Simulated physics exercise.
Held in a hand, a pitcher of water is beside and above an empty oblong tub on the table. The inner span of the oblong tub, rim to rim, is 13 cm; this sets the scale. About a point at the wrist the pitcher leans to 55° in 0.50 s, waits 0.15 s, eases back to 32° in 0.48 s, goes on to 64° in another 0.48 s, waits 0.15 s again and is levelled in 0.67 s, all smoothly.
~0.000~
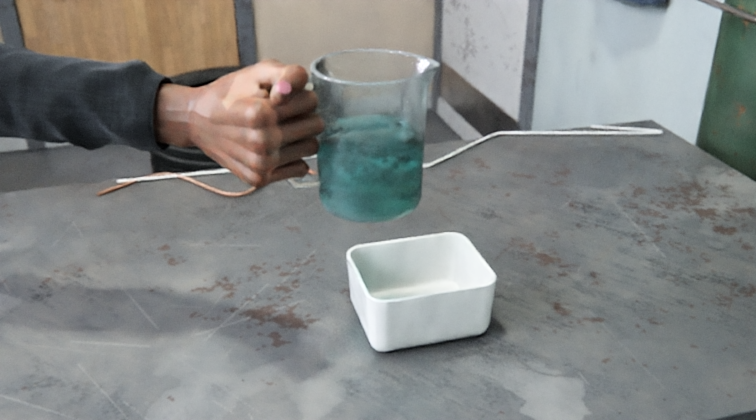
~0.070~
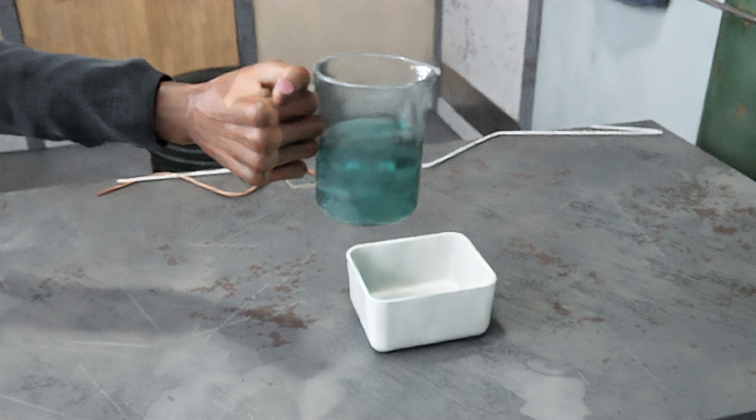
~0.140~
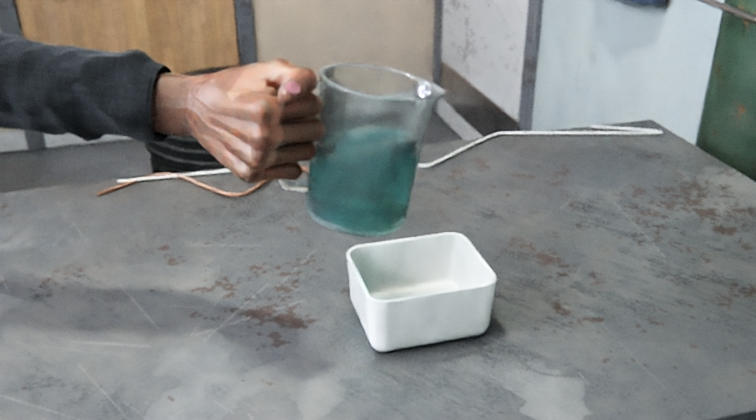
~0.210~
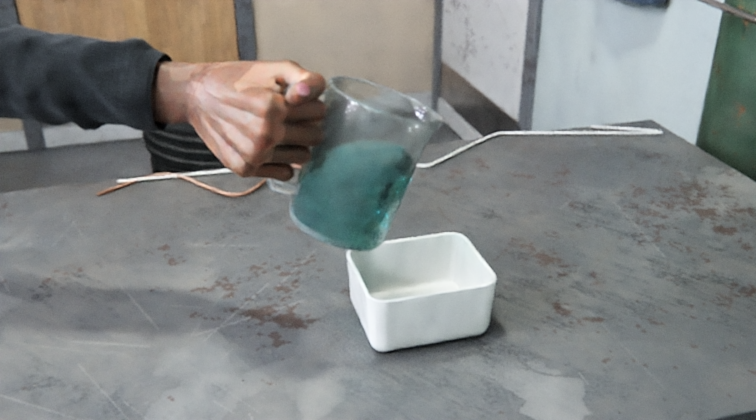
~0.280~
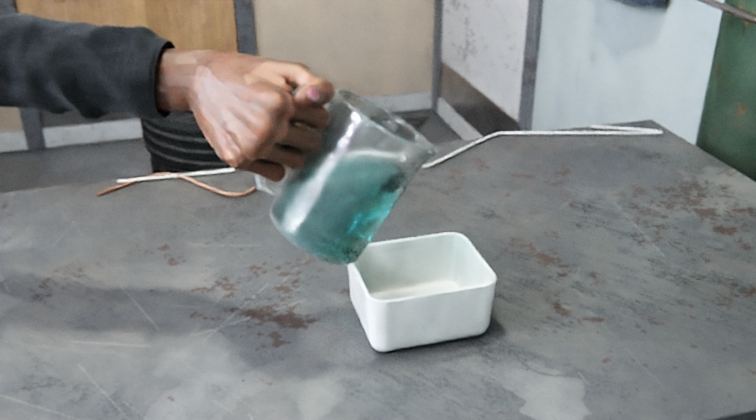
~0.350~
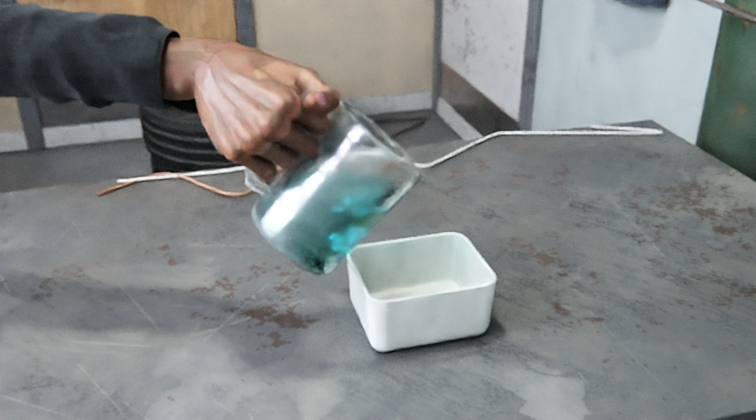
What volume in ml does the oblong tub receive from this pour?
About 95 ml.
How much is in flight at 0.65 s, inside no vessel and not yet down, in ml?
Around 0 ml, I'd say.
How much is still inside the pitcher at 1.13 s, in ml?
Roughly 490 ml.
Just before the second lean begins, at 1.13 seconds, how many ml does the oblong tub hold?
20 ml.
After 0.65 s the tilt is 55° and the oblong tub has 0 ml, the pitcher 510 ml, and 0 ml is on the table.
After 1.13 s the tilt is 32° and the oblong tub has 25 ml, the pitcher 485 ml, and 0 ml is on the table.
After 1.76 s the tilt is 64° and the oblong tub has 45 ml, the pitcher 445 ml, and 0 ml is on the table.
After 2.24 s the tilt is 12° and the oblong tub has 95 ml, the pitcher 415 ml, and 5 ml is on the table.
In the end the oblong tub has 95 ml, the pitcher 415 ml, and 5 ml is on the table.
